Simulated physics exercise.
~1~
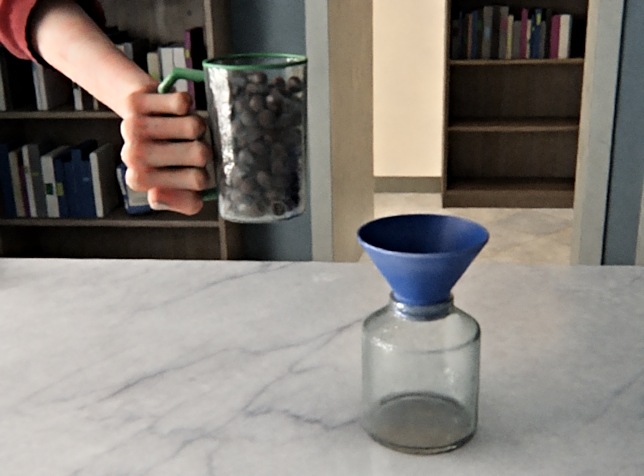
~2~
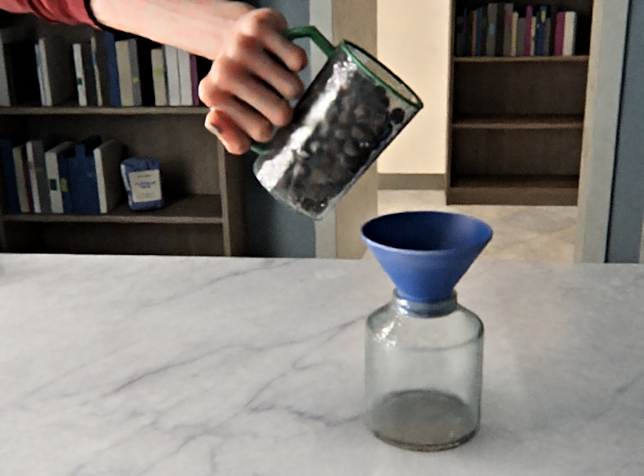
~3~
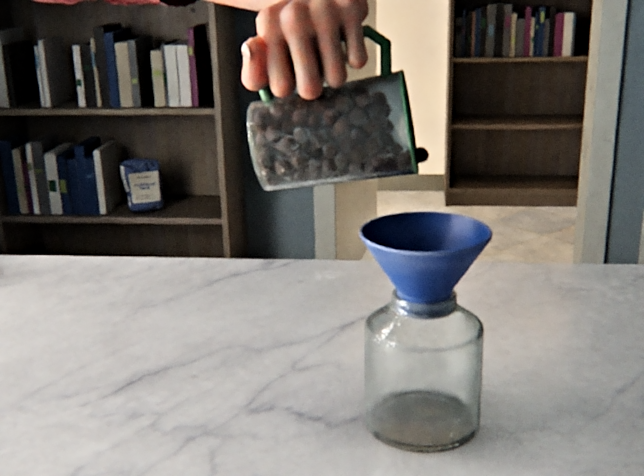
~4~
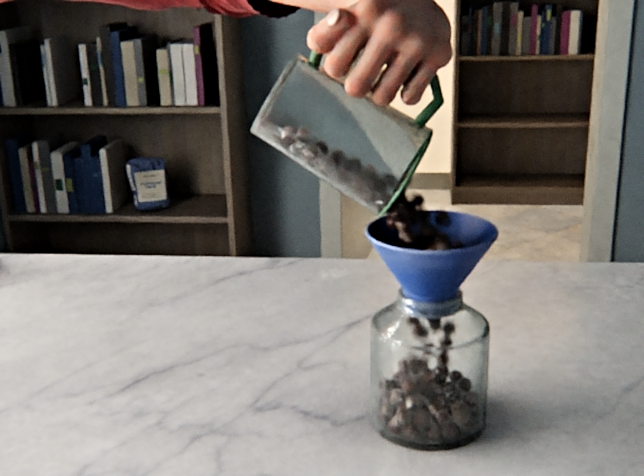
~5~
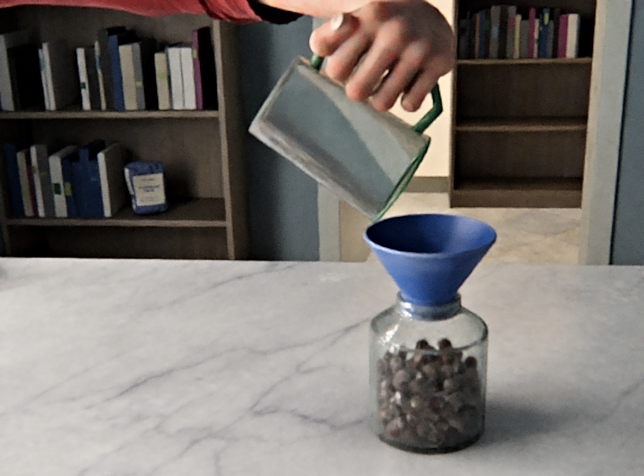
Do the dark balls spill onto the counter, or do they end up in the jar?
They end up in the jar, with the cup left looking empty and no balls seen on the counter.
